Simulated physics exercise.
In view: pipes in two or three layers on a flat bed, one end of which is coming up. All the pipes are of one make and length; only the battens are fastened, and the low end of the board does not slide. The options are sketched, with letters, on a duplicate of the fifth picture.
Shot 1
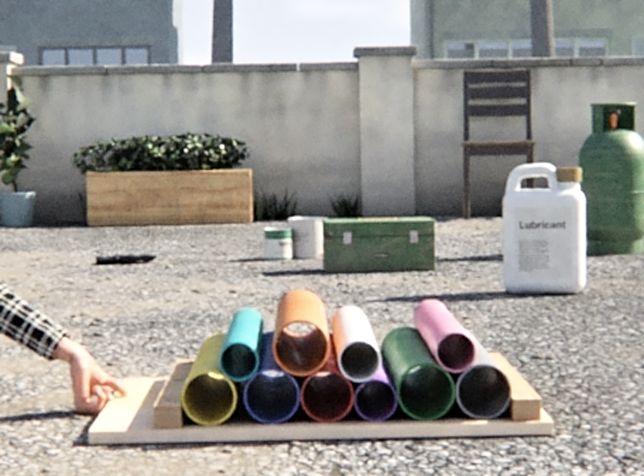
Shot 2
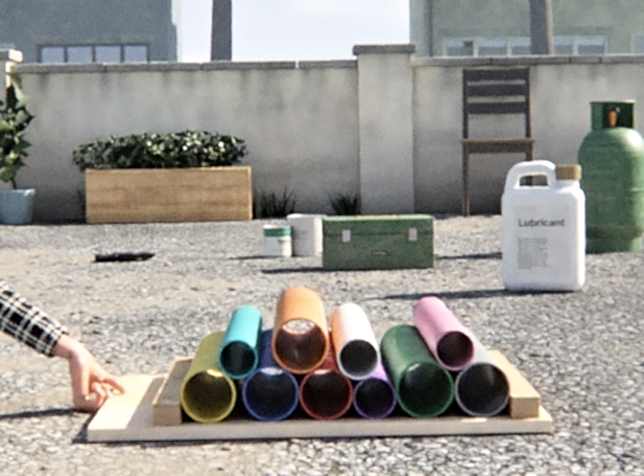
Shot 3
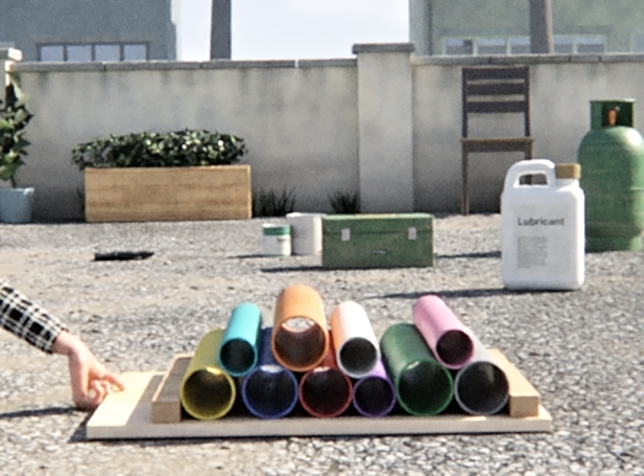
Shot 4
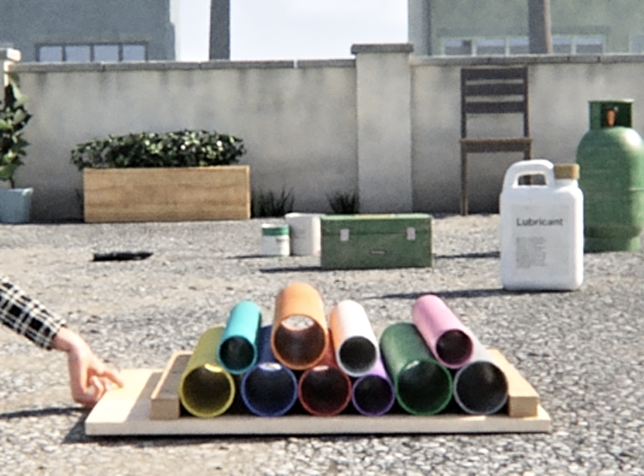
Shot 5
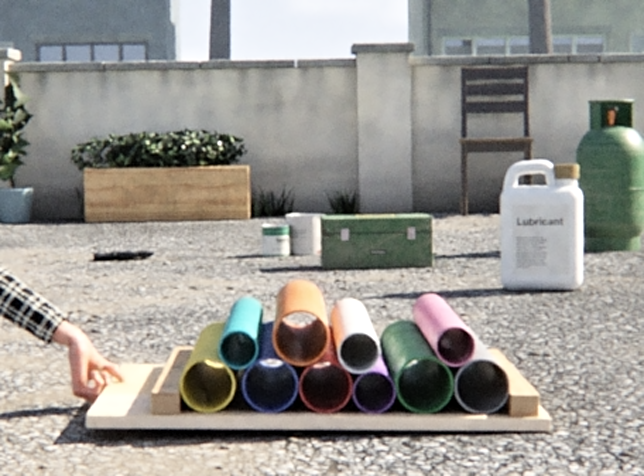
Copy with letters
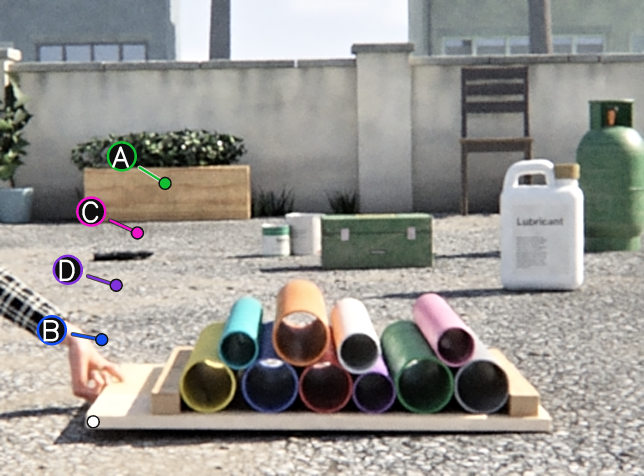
In a gravel yard in front of a concrete wall, a hand grips the left end of a wooden board holding stacked colourful pipes between battens and raises that end very slightly, while the pipes keep their arrangement.
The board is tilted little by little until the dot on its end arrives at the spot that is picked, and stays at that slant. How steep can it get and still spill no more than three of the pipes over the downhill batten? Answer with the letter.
A is the limit.
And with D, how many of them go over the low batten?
The count is none.
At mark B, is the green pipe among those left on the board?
The green pipe: Yes.
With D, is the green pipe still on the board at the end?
The green pipe: Yes.
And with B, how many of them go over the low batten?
At B the number is none.
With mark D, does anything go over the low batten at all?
No, at D.
On the marked copy, A at (165, 183); B at (101, 339); C at (138, 233); D at (116, 285); the white dot at (93, 422).
Following A. Soon after the start, board at 19°.
Later, board at 33°.
In the end, board at 33°, none over the low batten.
As for the rest, B none over the low batten; C none over the low batten; D none over the low batten.
